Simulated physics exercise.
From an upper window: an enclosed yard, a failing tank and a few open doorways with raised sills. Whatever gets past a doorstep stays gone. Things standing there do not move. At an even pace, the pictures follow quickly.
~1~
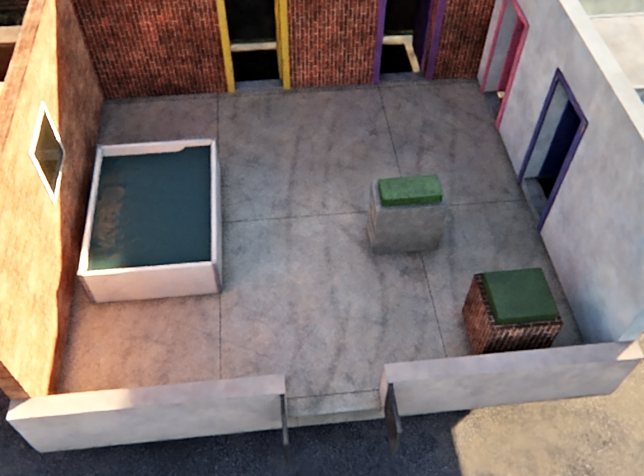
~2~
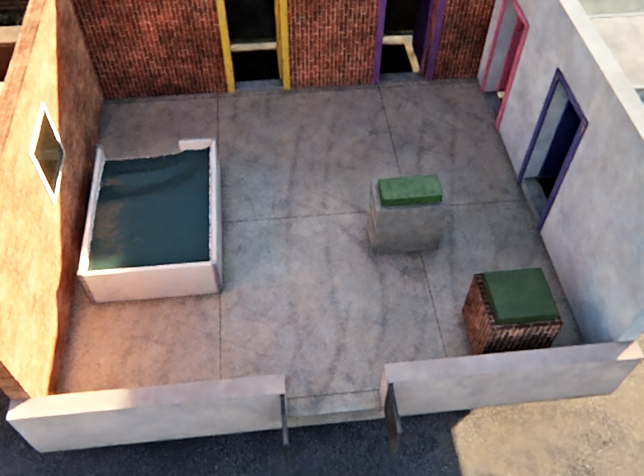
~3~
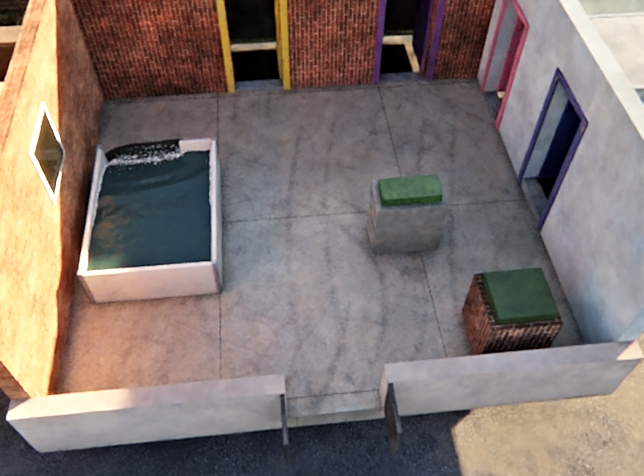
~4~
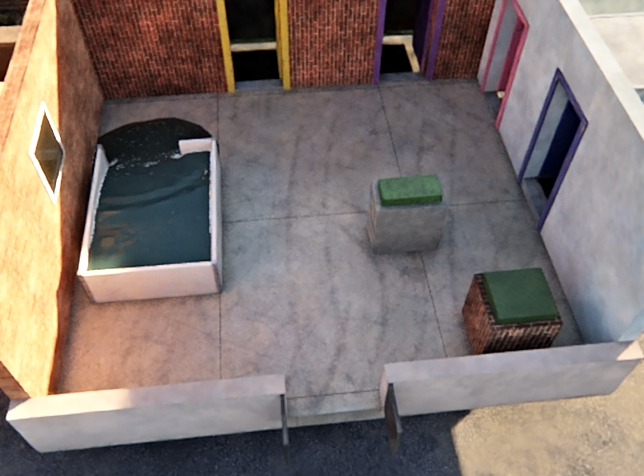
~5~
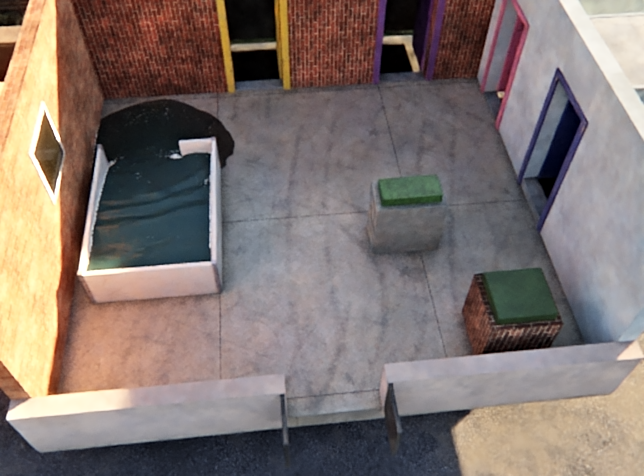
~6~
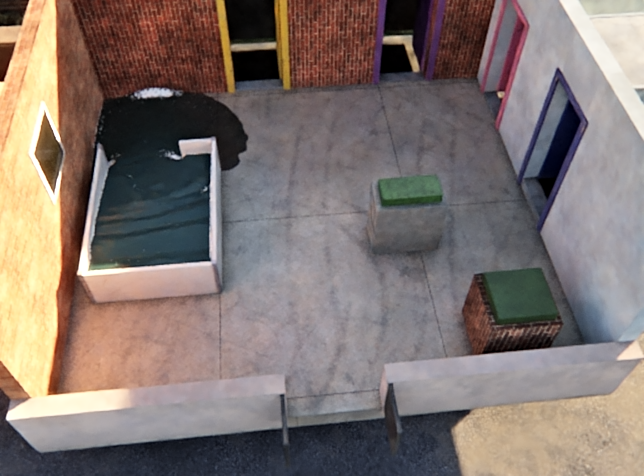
Dark water pours through a gap in the far side of a white-walled tank at the left of an enclosed yard, seen from high above by a still camera. Two green-topped blocks, one grey and one brick, stand unmoving on the right, near yellow, purple and pink doorways. The tank's surface ripples as a dark pool spreads behind it, widening toward the back wall and rightward.
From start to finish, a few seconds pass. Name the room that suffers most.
Pink.
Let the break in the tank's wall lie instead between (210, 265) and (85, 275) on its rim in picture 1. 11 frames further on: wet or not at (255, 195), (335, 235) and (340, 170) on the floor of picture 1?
In the order given: Bare, bare, bare.
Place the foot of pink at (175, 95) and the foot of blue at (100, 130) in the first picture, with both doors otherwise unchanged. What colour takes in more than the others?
That would be the one in pink.
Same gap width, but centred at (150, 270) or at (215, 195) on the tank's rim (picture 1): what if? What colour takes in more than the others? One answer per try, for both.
The purple one, then the pink one.
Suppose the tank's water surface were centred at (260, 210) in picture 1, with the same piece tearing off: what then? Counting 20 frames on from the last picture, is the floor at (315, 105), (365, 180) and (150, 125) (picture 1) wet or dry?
Log, spots in order: Taken by the flood / unwetted / taken by the flood.
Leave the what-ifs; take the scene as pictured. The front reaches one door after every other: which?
The door marked blue.
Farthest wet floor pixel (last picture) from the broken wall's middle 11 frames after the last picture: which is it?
The front should reach about (367, 84).
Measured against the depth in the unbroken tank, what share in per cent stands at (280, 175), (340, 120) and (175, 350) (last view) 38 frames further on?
The depths come to near 2, 8 and 0 per cent respectively.
A moment on, water covers 15 % of the floor; yellow door wet at the sill, nothing in, pink door not reached, blue door not reached, purple door not reached.
Next, water covers 20 % of the floor; yellow door a trickle in, pink door not reached, blue door not reached, purple door not reached.
Then, water covers 40 % of the floor; yellow door some in, pink door not reached, blue door not reached, purple door wet at the sill, nothing in.
Later, water covers 65 % of the floor; yellow door a lot in, pink door a lot in, blue door wet at the sill, nothing in, purple door a trickle in.
In the end, water covers 85 % of the floor; yellow door a lot in, pink door a lot in, blue door wet at the sill, nothing in, purple door a trickle in; the pink door has let in the most.
